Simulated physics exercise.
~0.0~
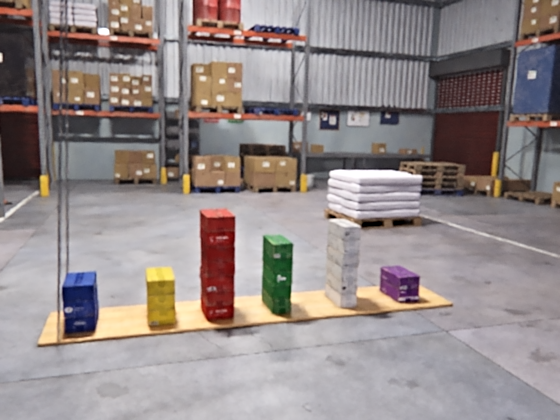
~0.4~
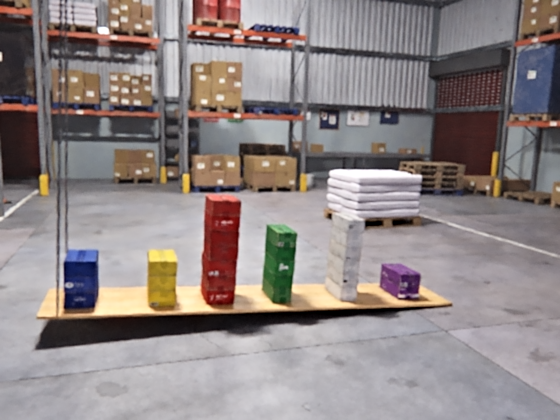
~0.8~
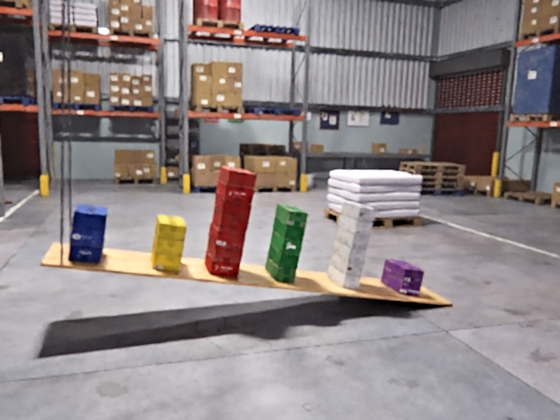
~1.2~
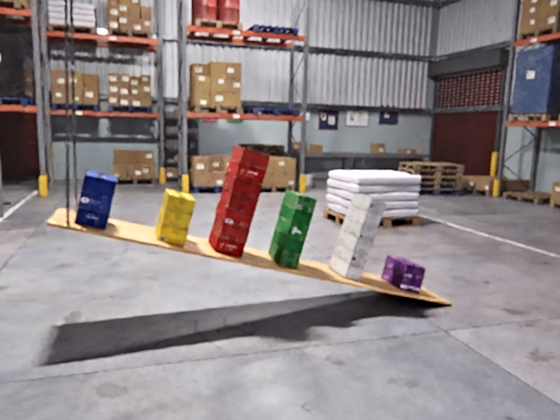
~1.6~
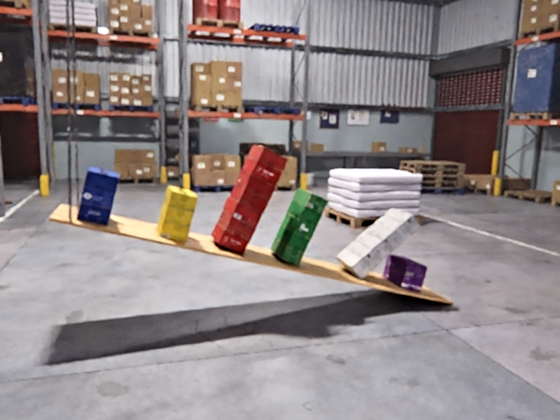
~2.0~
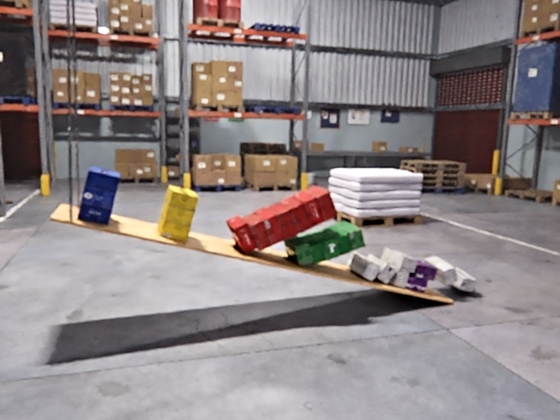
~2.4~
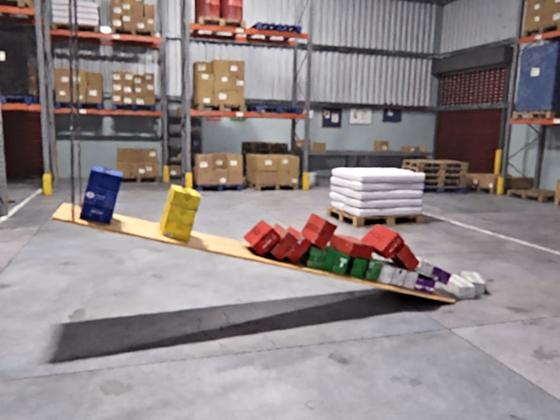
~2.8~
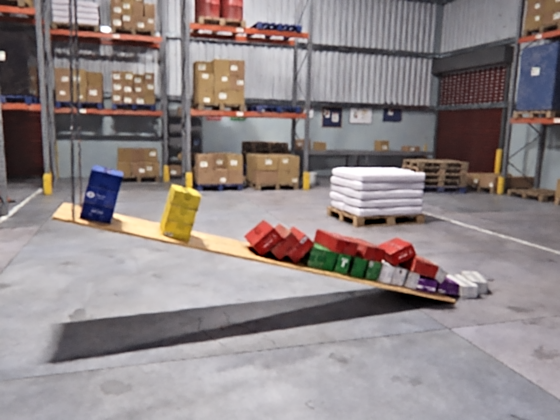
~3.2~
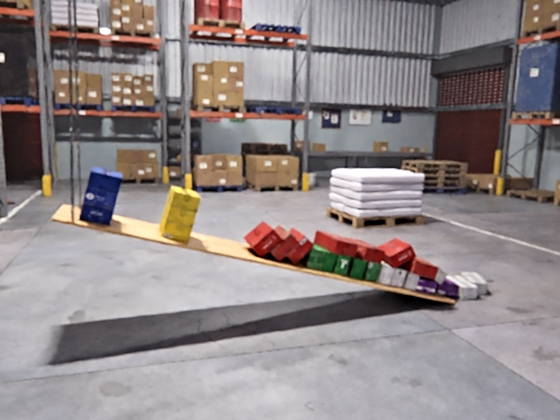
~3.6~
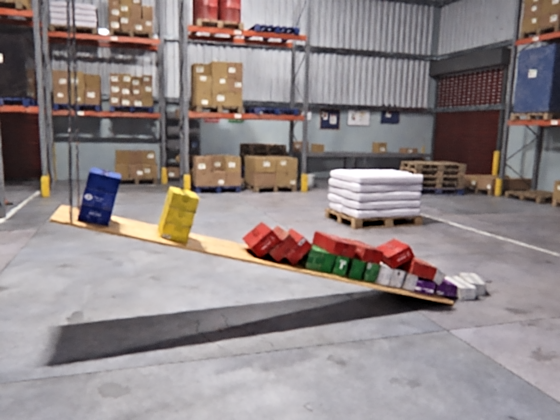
The footage shows six box stacks on a long board in a warehouse as its left end rises; the white stack topples rightward, then the red and green collapse towards the purple, leaving boxes strewn at the low end while blue and yellow stay standing on the slope.
